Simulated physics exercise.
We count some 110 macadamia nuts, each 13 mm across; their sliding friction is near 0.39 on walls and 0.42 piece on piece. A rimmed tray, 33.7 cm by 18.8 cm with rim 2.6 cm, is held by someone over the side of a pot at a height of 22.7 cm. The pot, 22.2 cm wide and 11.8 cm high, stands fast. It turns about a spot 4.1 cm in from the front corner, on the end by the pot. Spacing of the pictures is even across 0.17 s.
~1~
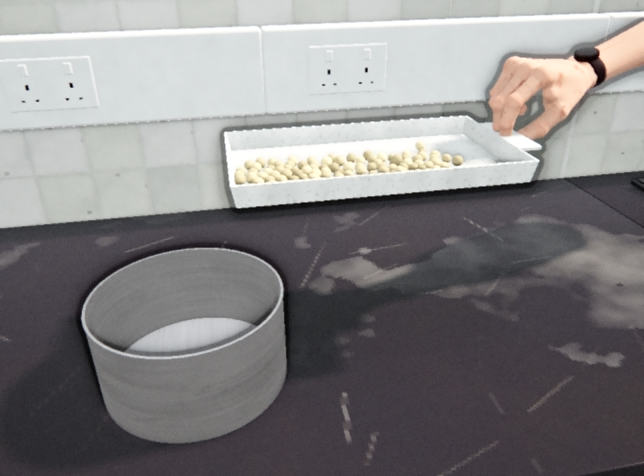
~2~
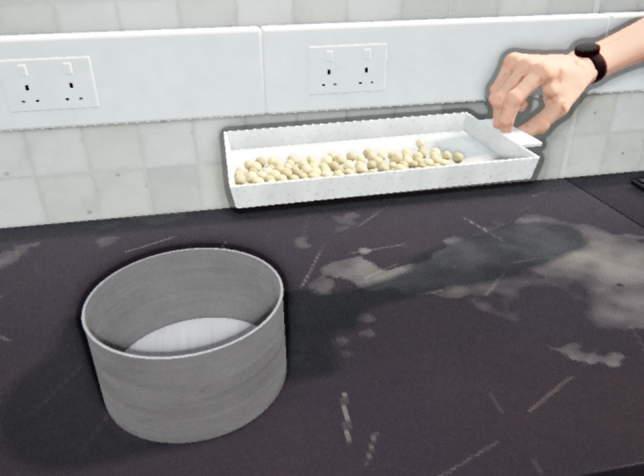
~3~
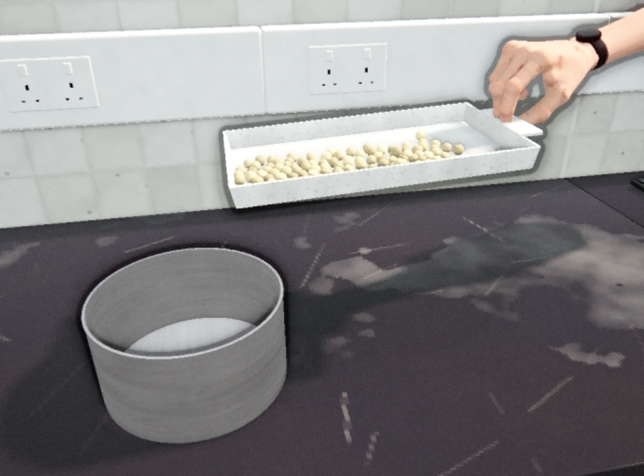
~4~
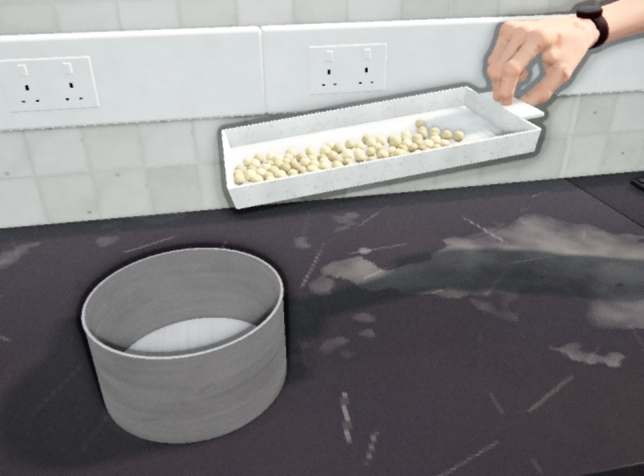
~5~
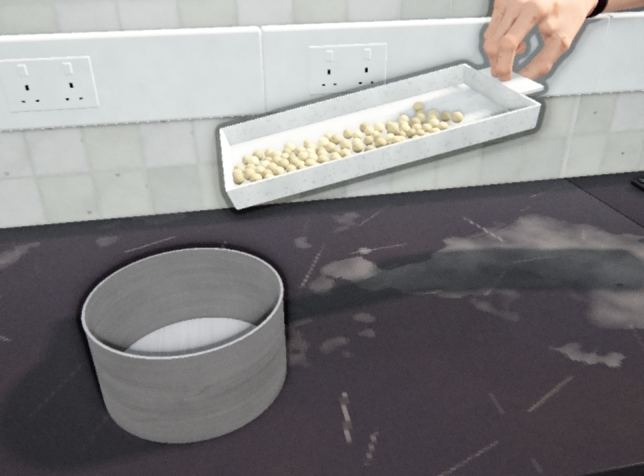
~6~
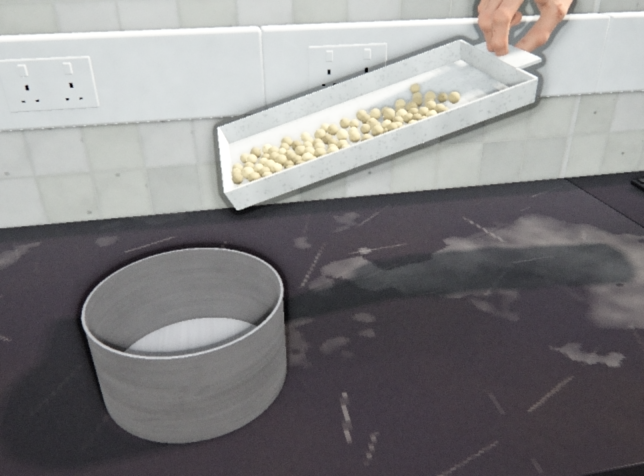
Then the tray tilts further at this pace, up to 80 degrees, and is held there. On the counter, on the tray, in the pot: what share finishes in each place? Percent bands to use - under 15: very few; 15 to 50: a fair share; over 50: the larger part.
Counter - very few, tray - a fair share, pot - the larger part.
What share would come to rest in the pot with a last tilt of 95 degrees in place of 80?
I'd put it at close to 95 per cent.
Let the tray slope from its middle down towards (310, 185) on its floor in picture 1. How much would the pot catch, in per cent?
That comes to around 80 per cent.
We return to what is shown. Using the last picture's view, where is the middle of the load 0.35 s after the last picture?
Estimated centre of load: Around (240, 131).
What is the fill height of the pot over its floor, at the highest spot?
It reaches roughly 1.5 cm.
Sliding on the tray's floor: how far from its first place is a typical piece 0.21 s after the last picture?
About 3 cm.
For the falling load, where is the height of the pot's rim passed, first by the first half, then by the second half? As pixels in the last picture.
First near (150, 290), then at (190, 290).
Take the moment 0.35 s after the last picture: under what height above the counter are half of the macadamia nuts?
Around 30 cm up.
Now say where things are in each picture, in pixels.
In the first picture, tray tilt 0 degrees, front corners at (235, 185) and (533, 160); middle of the pieces at (339, 172); pot at (186, 294).
In the second picture, tray tilt 1 degrees, front corners at (235, 185) and (534, 156); middle of the pieces at (339, 171).
In the third picture, tray tilt 3 degrees, front corners at (234, 185) and (535, 146), lowest corner left front; middle of the pieces at (339, 167).
In the fourth picture, tray tilt 7 degrees, front corners at (232, 186) and (535, 129), lowest corner left front; middle of the pieces at (338, 161).
In the fifth picture, tray tilt 12 degrees, front corners at (230, 188) and (535, 104), lowest corner left front; middle of the pieces at (336, 152).
In the sixth picture, tray tilt 17 degrees, front corners at (229, 189) and (532, 79), lowest corner left front; middle of the pieces at (333, 144); pot at (186, 294).
Then, 0.21 s after the last picture, tilt 50 degrees; the tray holds 100 %, the pot 0 %.
Then, 0.35 s after the last picture, tilt 72 degrees; the tray holds 100 %, the pot 0 %.
Then, 0.61 s after the last picture, tilt 80 degrees; the tray holds 45 %, the pot 40 %.
In the end, counter 5 %, tray 25 %, pot 70 %.
